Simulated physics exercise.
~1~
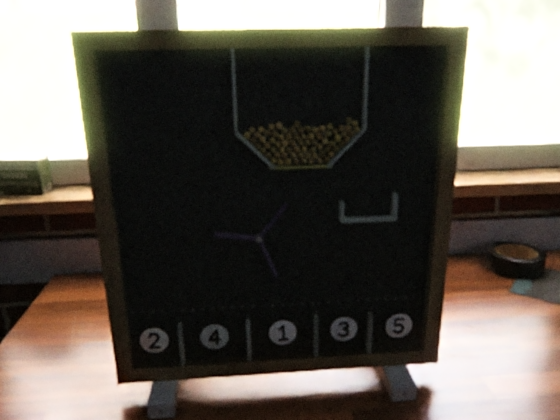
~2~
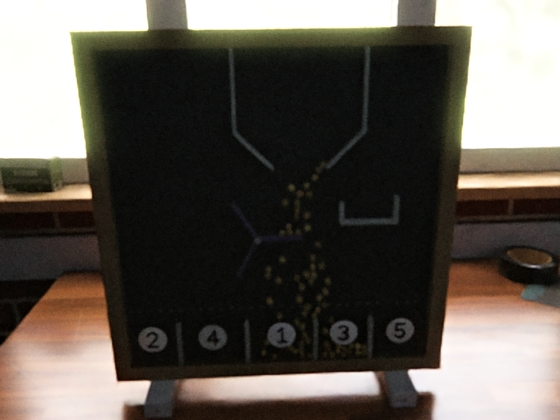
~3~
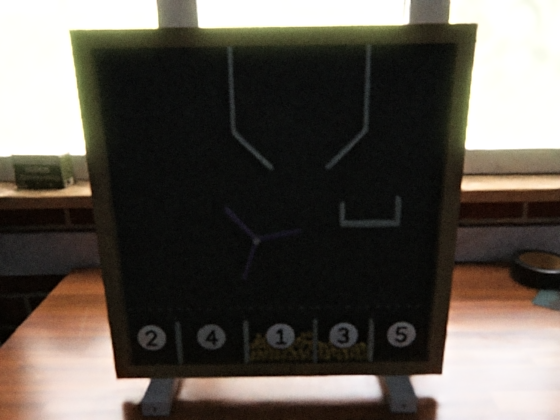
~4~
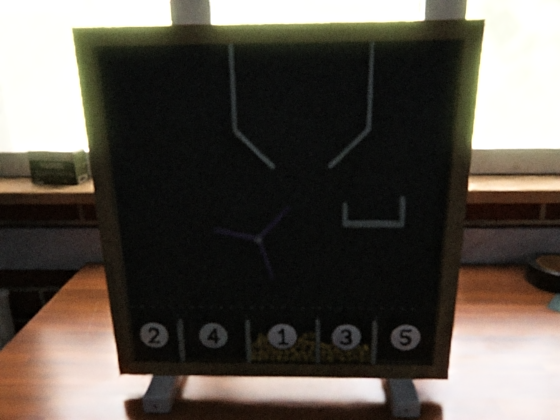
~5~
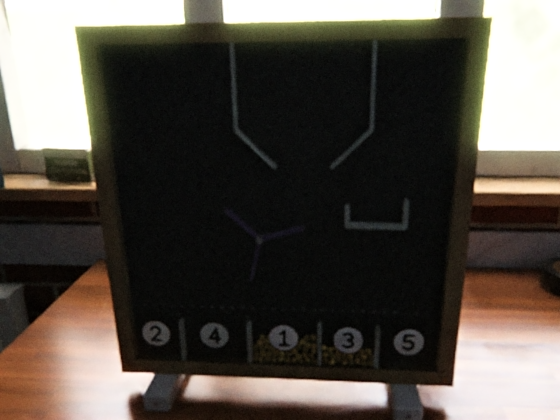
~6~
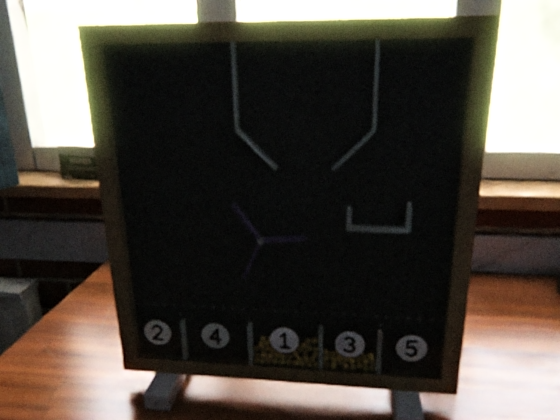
Small yellow beads rest in a pale-outlined hopper at the top of a dark, upright framed board, which stands on a wooden table before a bright window and is seen from the front as the view drifts slightly sideways. Below the hopper are a faint purple three-armed spinner, a pale open tray to the right, and five numbered bins. The beads pour through the hopper's opening and scatter downward past the turning spinner, missing the tray. They collect in the middle bin and the one just right of it. The spinner shifts position further while the beads lie still, with slightly more in the middle bin and the others empty.
